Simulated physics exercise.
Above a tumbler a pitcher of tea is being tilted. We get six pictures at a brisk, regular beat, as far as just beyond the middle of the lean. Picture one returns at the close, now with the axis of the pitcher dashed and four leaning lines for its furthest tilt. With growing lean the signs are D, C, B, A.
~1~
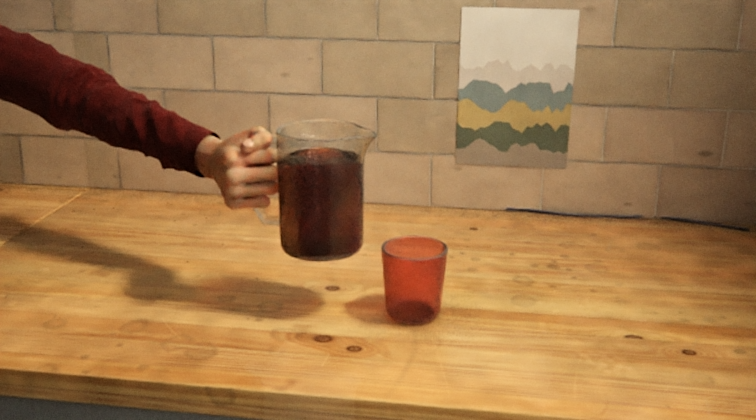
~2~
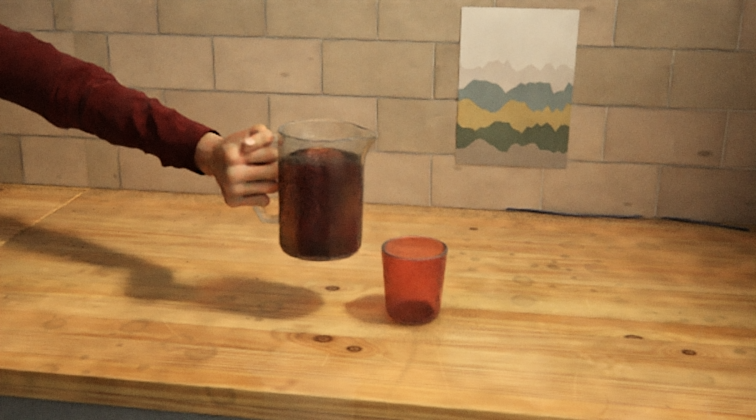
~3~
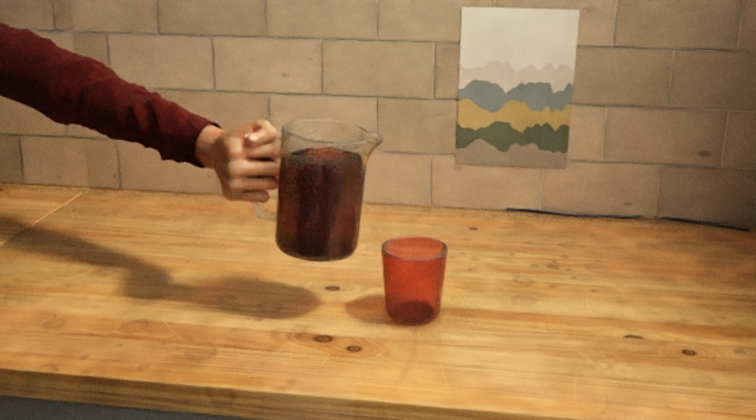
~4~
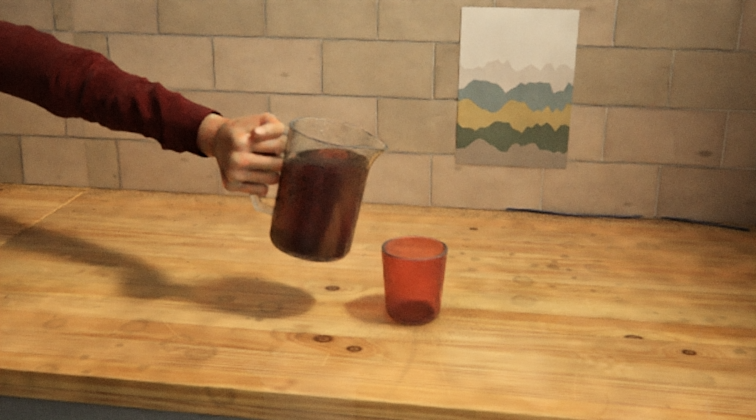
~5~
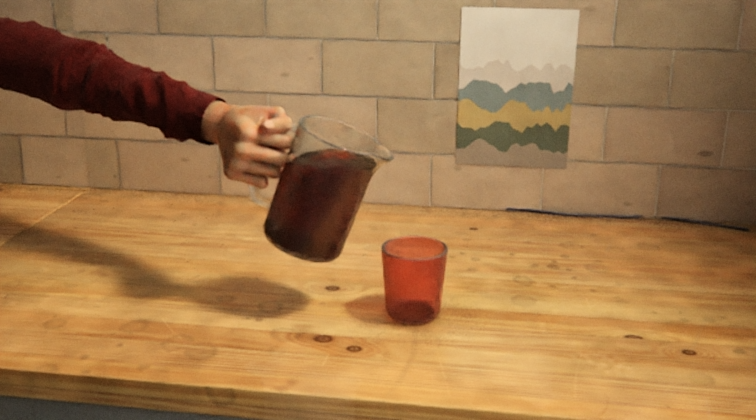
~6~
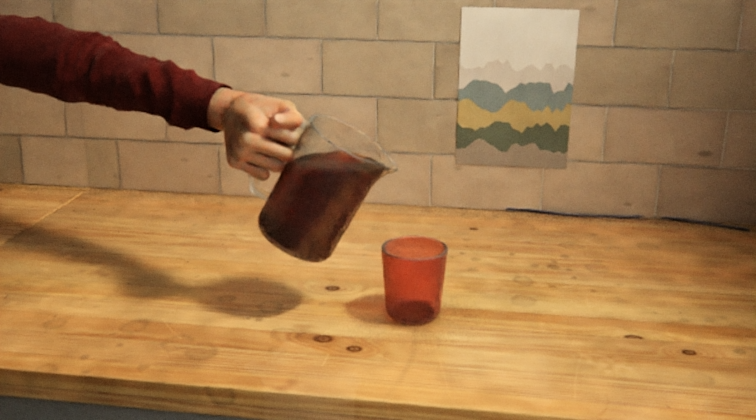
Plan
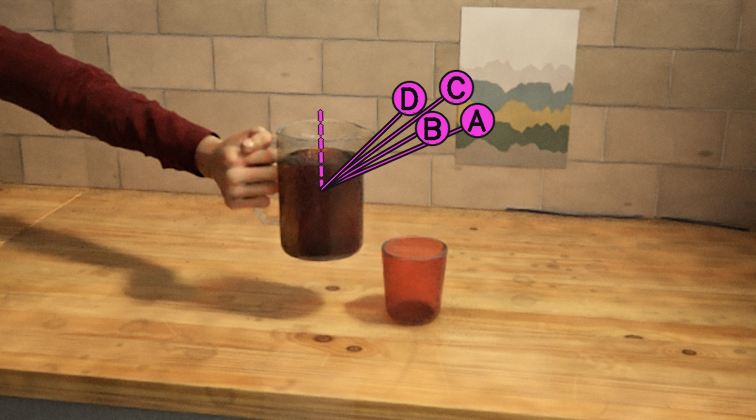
A glass pitcher of dark tea, held by a hand in a dark red sleeve, started upright and then tilted steadily to the right above a red tumbler on a wooden counter, with nothing leaving it.
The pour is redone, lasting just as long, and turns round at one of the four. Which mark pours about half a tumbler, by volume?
B works best here.
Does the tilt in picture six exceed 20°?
Yes, it does.
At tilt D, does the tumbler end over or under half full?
Under.
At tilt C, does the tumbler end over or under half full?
Under.
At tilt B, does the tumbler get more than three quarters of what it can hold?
No.
On the marked copy, A at (462, 128); B at (415, 134); C at (443, 97); D at (400, 114).
For tilt A, the tumbler ends with about 69 % of what it can hold; 4 % of the tea is spilt.
For tilt B, the tumbler ends with about 50 % of what it can hold.
For tilt C, the tumbler ends with about 34 % of what it can hold.
For tilt D, the tumbler ends with about 21 % of what it can hold.
